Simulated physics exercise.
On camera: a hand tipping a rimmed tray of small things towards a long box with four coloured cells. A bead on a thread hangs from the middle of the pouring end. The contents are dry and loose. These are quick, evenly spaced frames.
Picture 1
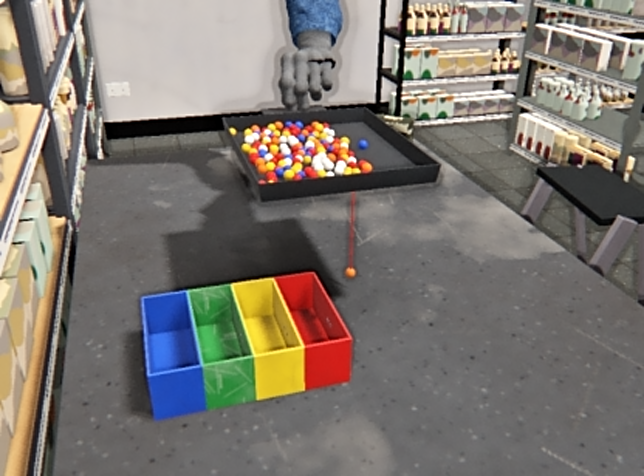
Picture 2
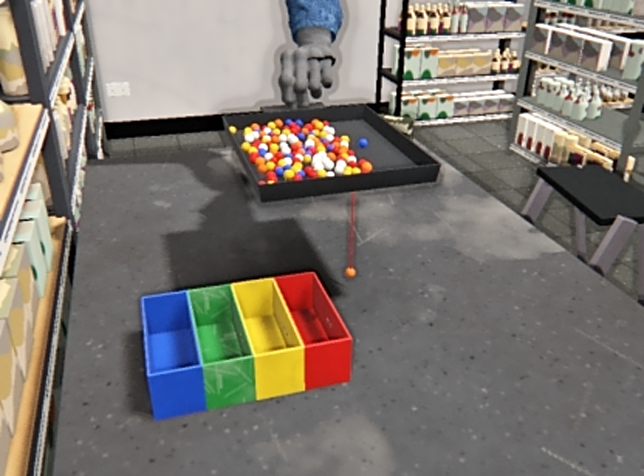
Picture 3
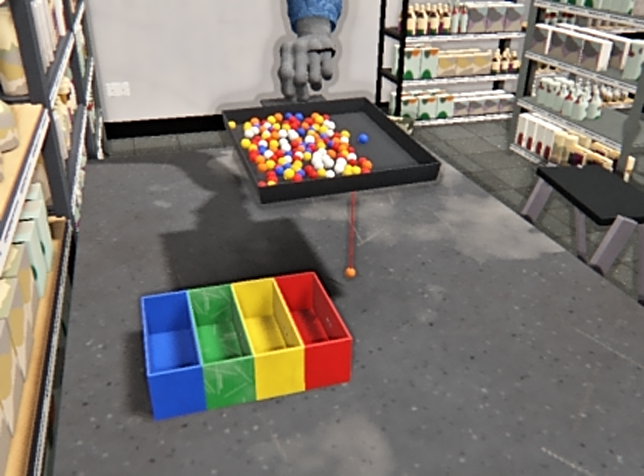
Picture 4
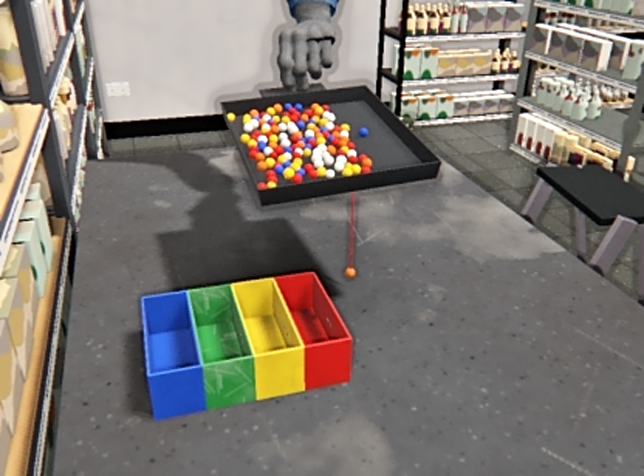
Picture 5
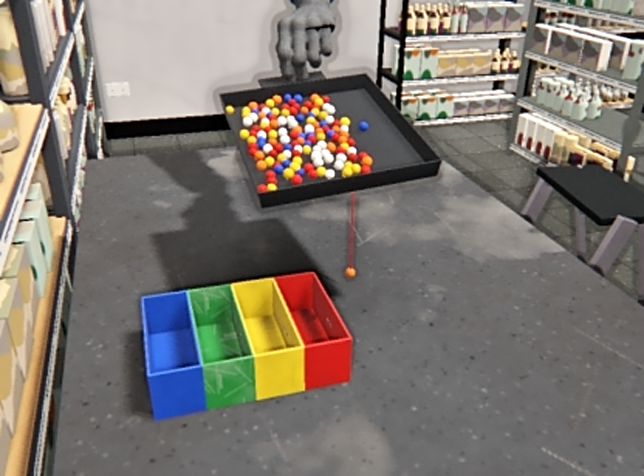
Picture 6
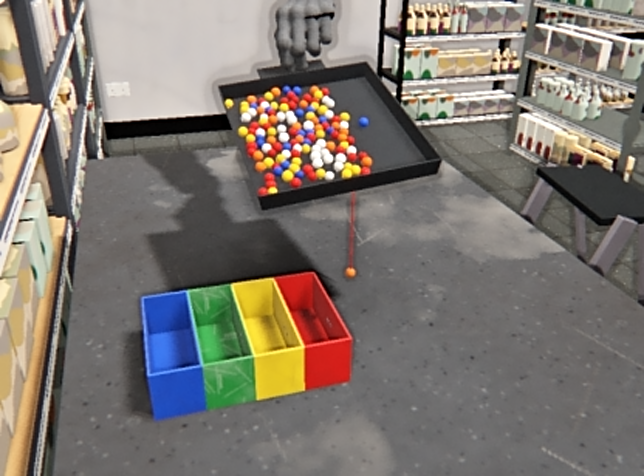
The footage shows a gray hand behind a black rimmed tray of multicolored beads, its far side gradually rising as the near left corner dips slightly and the beads shift, while a blue, green, yellow and red box stays still.
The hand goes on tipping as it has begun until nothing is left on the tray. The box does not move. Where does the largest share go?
The yellow cell gets the most.
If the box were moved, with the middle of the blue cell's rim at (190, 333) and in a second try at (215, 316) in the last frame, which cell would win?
In turn: The yellow cell; green.
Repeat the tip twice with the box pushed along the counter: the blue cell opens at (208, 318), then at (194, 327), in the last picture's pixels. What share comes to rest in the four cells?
In turn 100 and 100 in a hundred.
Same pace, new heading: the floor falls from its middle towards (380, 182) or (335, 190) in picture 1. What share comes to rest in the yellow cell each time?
In turn 0 and 30 in a hundred.
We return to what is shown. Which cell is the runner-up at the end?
In second place: The red one.
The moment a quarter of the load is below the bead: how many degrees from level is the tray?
Near 95 degrees.
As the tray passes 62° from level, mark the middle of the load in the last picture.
Around (289, 163).
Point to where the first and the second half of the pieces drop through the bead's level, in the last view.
First near (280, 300), later near (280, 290).
Soon after the last picture, tray tipped steeply; nearly all on the tray; a stray few in the green cell; a stray few falling or outside the box.
A little later, tray tipped past a quarter turn; about a quarter on the tray; about a third in the yellow cell; about a quarter in the red cell; a stray few in the green cell; a stray few in the blue cell; about a quarter falling or outside the box.
Later still, tray tipped past a quarter turn; about two thirds in the yellow cell; about a quarter in the red cell; a stray few in the blue cell; a stray few in the green cell; a small part falling or outside the box.
At rest, tray tipped past a quarter turn; about two thirds in the yellow cell; about a quarter in the red cell; a stray few in the blue cell; a stray few in the green cell; a small part outside the box.
